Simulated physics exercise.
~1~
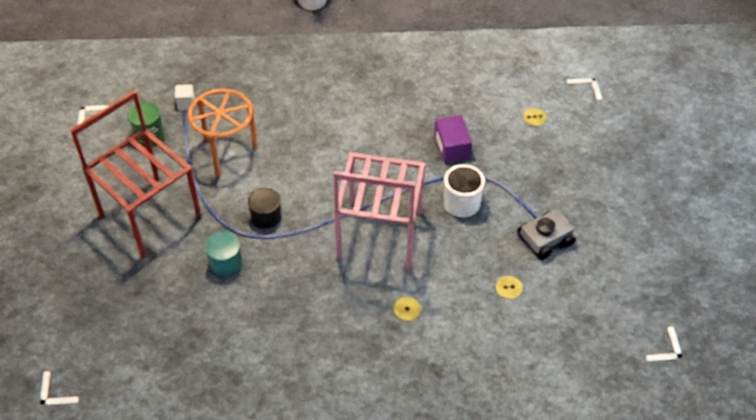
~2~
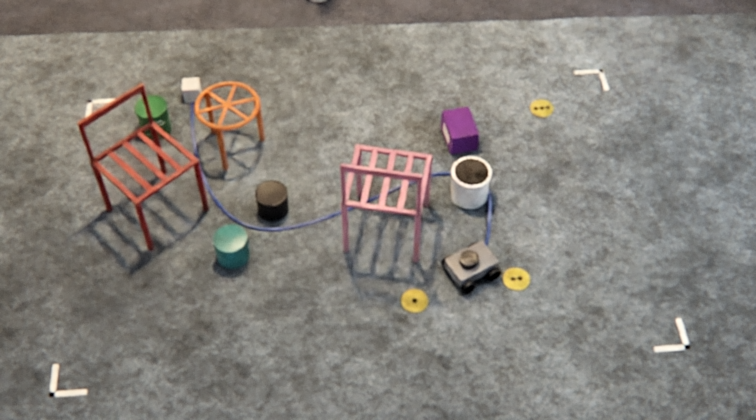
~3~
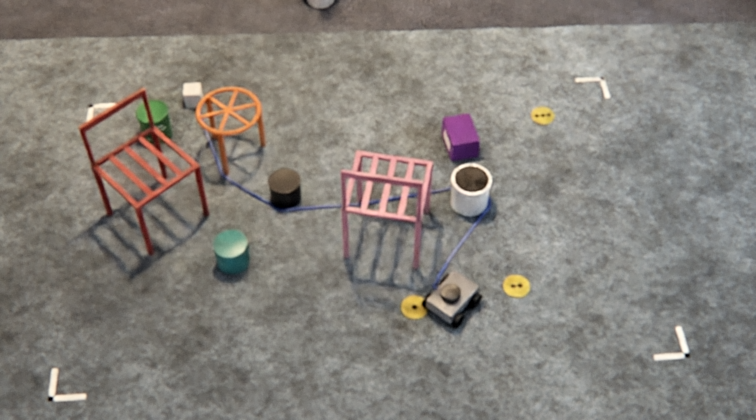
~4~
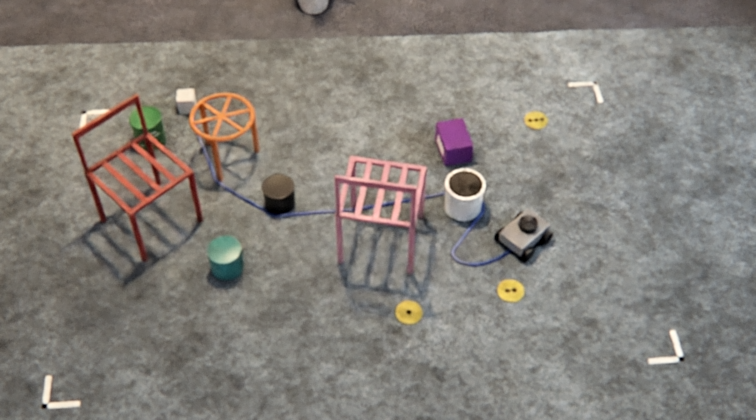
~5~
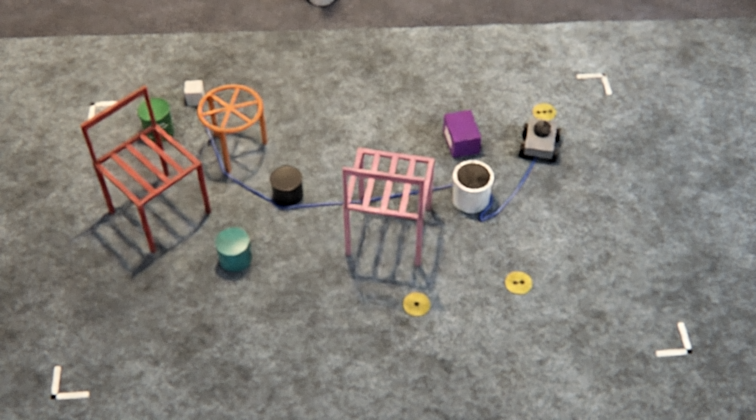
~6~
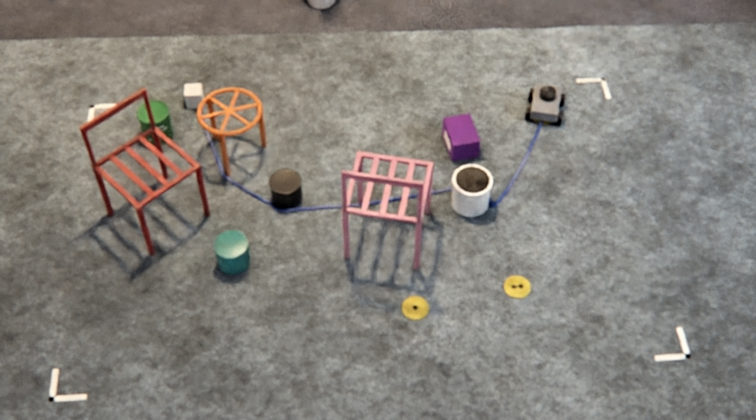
A small cart trailing a blue cord rolled down and left to one yellow mark, nudging the black bucket slightly as the cord tightened, then turned back right and headed up past the white pot to stop beyond the purple box.
